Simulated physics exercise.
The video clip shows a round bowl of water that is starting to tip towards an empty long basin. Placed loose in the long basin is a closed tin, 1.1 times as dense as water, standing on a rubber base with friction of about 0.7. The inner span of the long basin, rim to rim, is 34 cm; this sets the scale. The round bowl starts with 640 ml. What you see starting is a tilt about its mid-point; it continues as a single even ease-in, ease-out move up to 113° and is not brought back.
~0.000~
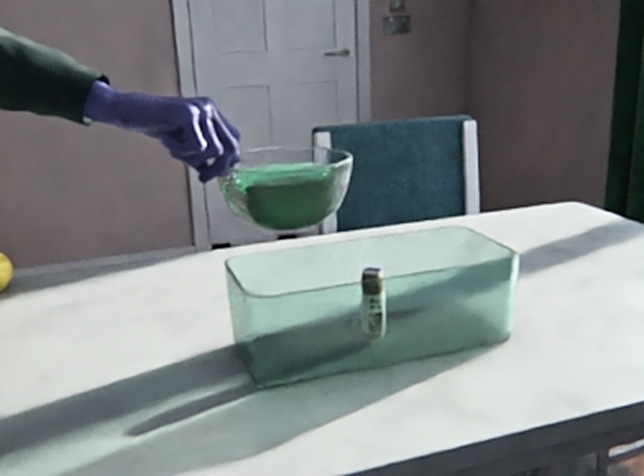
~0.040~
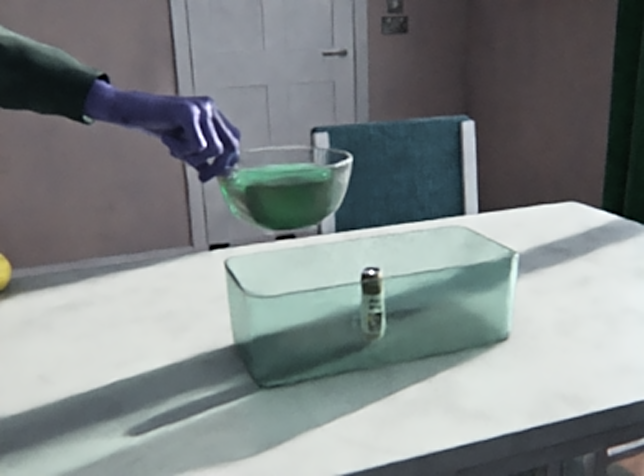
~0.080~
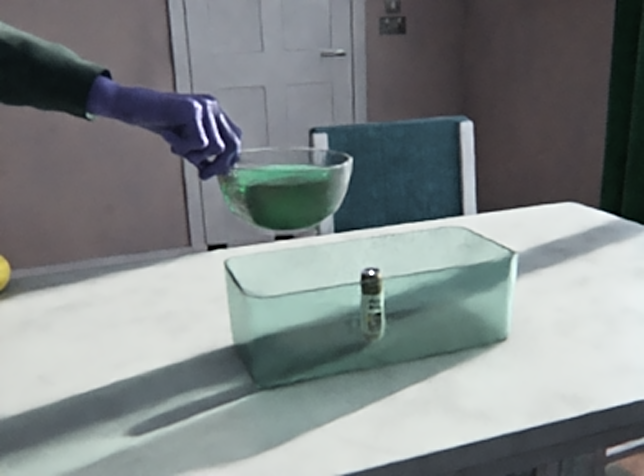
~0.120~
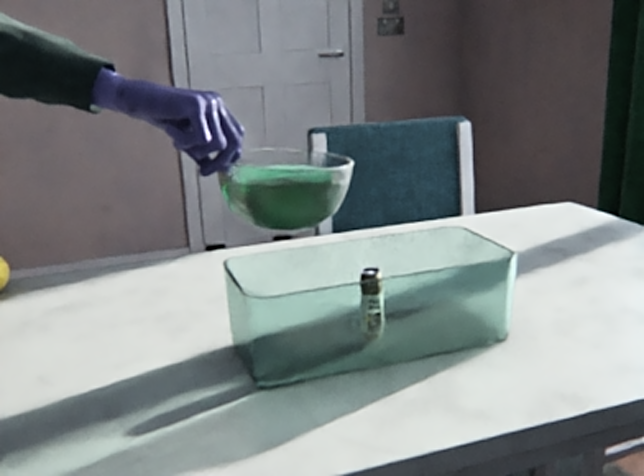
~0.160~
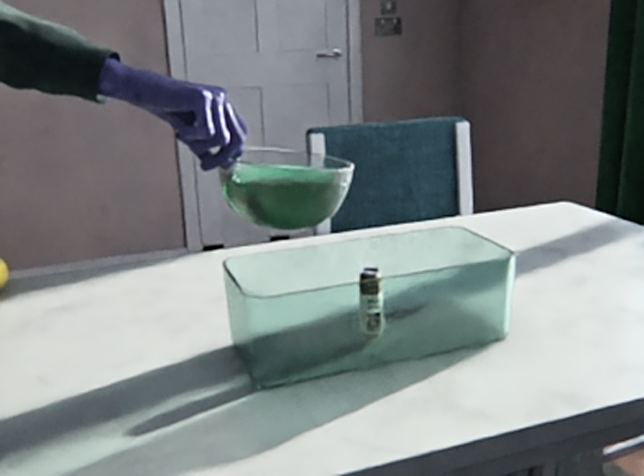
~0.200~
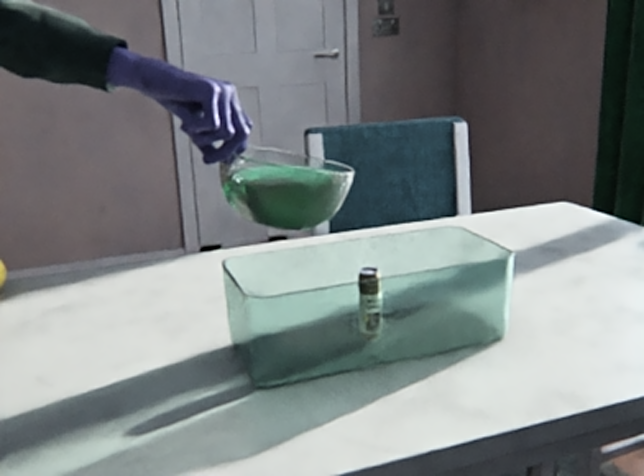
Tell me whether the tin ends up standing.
I reckon it can hold on.
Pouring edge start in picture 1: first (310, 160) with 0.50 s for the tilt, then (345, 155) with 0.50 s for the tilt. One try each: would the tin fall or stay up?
First it tips over; then it tips over.
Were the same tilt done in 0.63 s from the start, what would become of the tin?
The tin tumbles.
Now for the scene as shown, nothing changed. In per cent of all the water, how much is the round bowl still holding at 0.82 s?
Roughly 1 percent remains.
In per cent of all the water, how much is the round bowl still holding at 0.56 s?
Around 38 in a hundred.
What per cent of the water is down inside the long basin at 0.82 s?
Reading: Approx. 98 %.
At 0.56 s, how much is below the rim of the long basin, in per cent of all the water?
Close to 28 in a hundred.
Then, 0.56 s in, the tilt is 78° and 38 per cent is still to pour; the tin stands where it began.
Then, 0.82 s in, the tilt is 111° and 1 per cent is still to pour; the tin stands 1 cm from where it began.
Then, 1.10 s in, the tilt is 113° and 0 per cent is still to pour; the tin stands where it began.
Then, 1.40 s in, the tilt is 113° and 0 per cent is still to pour; the tin stands where it began.
Finally, the tin stands where it began.
